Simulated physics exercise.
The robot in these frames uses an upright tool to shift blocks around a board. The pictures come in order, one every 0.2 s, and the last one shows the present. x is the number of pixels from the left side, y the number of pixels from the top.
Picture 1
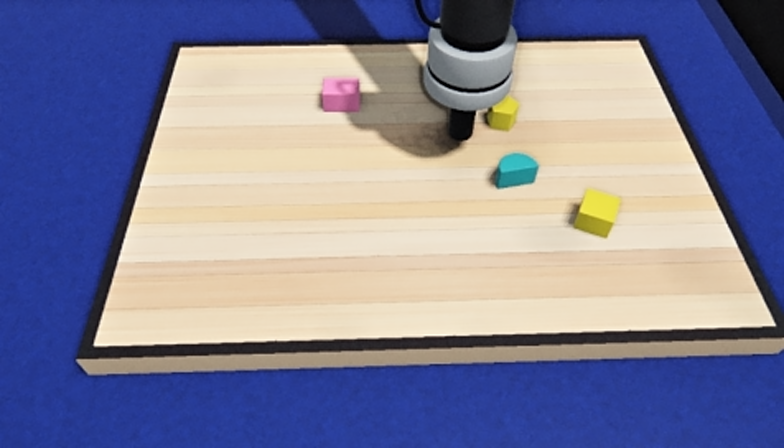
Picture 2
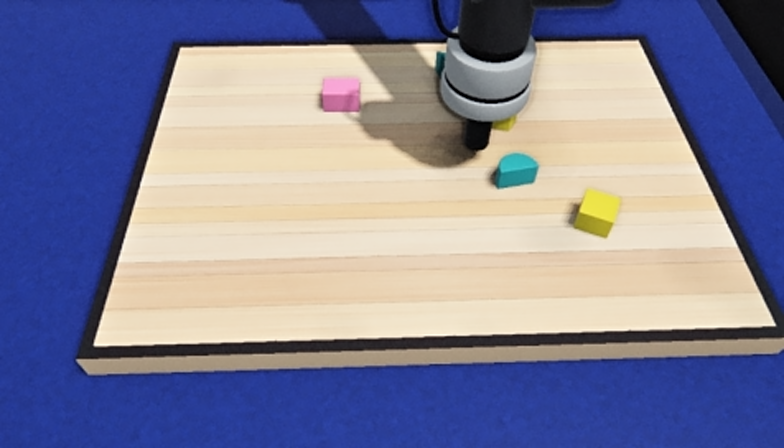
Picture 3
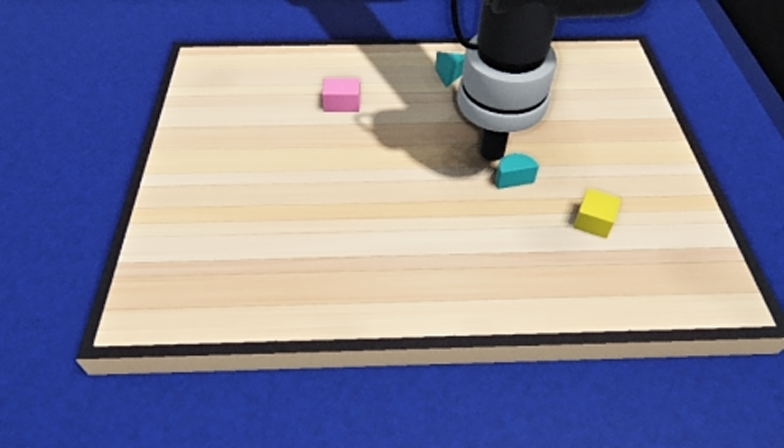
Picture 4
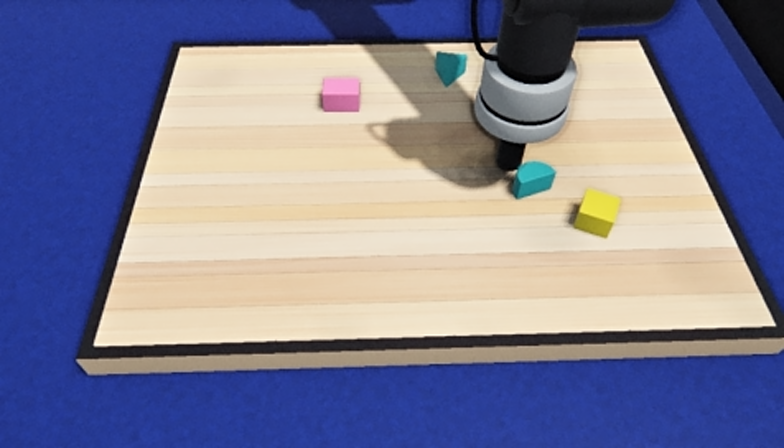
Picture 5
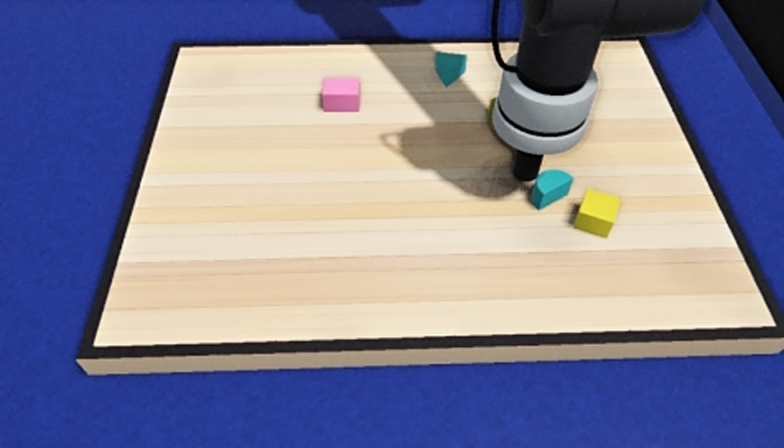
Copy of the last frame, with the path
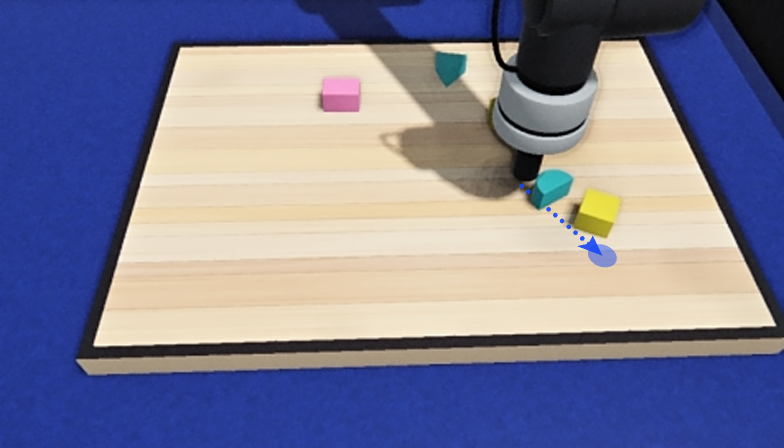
The footage shows a robot's upright tool moving down and to the right across a wooden board, then pushing a turquoise D-shaped block closer to a yellow block, while the yellow block and a pink one stay still.
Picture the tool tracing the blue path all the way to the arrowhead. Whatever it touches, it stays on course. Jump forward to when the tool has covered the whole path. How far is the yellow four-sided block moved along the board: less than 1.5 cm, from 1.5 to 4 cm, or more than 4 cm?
Long: Over 4 cm.
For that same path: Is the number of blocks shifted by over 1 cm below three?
That would be a yes.
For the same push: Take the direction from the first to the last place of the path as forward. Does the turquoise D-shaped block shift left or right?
My answer: Left.
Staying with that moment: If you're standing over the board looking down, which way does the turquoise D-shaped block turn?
It spins against the clock.
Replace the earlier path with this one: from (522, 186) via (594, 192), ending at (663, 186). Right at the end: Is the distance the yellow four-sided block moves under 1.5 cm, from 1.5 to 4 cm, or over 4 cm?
It goes 1.5 to 4 cm.
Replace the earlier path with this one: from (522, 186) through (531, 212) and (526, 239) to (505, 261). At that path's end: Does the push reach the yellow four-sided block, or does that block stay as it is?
It is untouched.
The drawn path runs from (522, 186) to (602, 256).
The first path, step by step. One third of the way, tool (551, 196); turquoise D-shaped block (581, 193), turned 40° anticlockwise; yellow four-sided block (608, 208).
Two thirds of the way, tool (579, 220); turquoise D-shaped block (608, 211), turned 70° anticlockwise; yellow four-sided block (640, 216), turned 35° anticlockwise.
At the end, tool (608, 244); turquoise D-shaped block (624, 220), turned 90° anticlockwise; yellow four-sided block (653, 217), turned 55° anticlockwise.
